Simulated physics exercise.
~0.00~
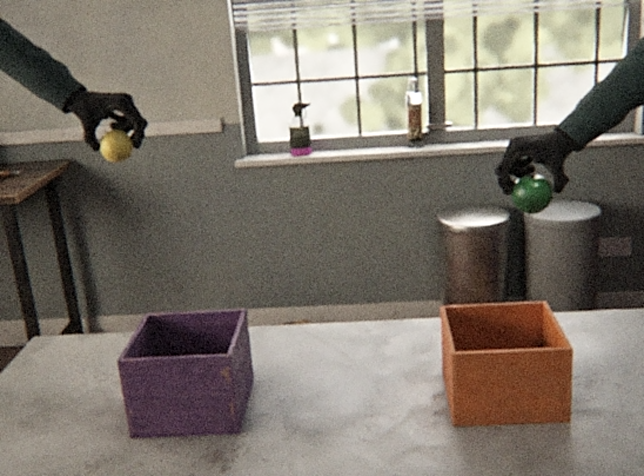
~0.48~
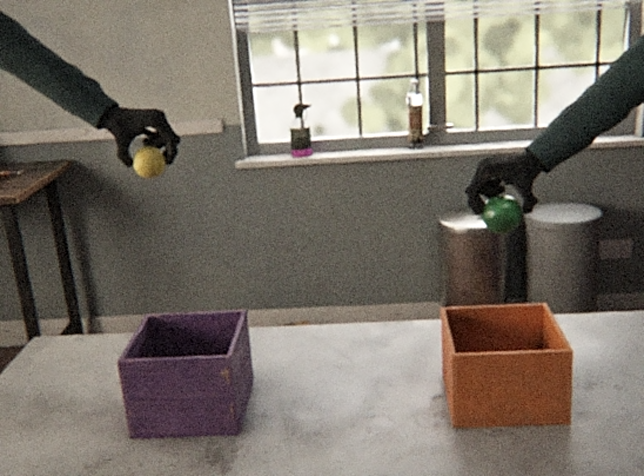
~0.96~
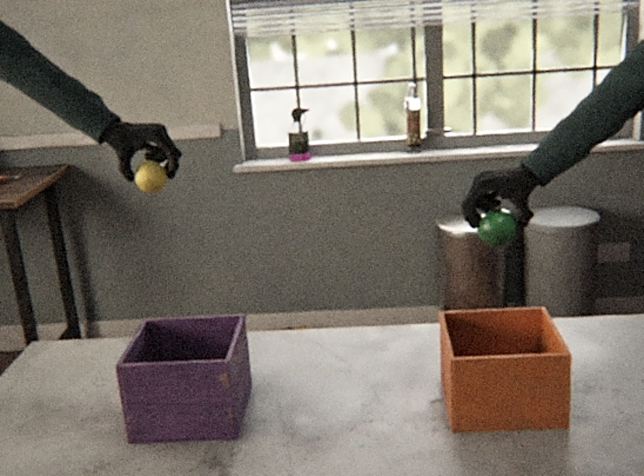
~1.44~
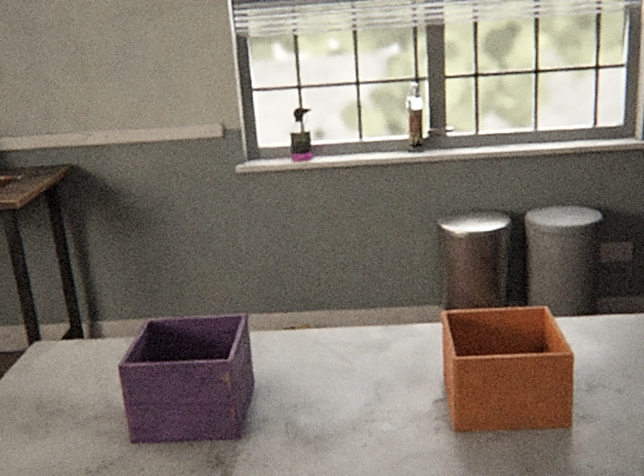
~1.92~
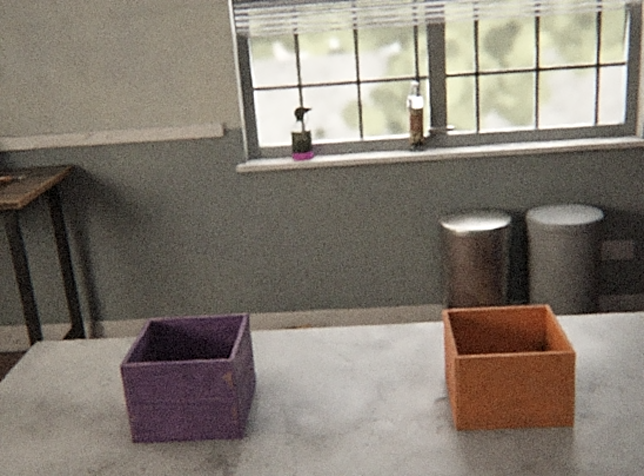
Two dark-gloved hands in dark green sleeves reach in from the left and right, holding a yellow lemon and a green apple in a grey-walled room, seen from the front by a slightly swaying camera. Below them, an open purple crate sits at left and an open orange one at right on a pale tabletop, with a window and two metal bins behind. Both hands move inward and lower a little, stopping above the boxes. Then the hands are gone, and the lemon and apple have dropped out of sight into the crates. The two boxes remain in place, their catches hidden inside.
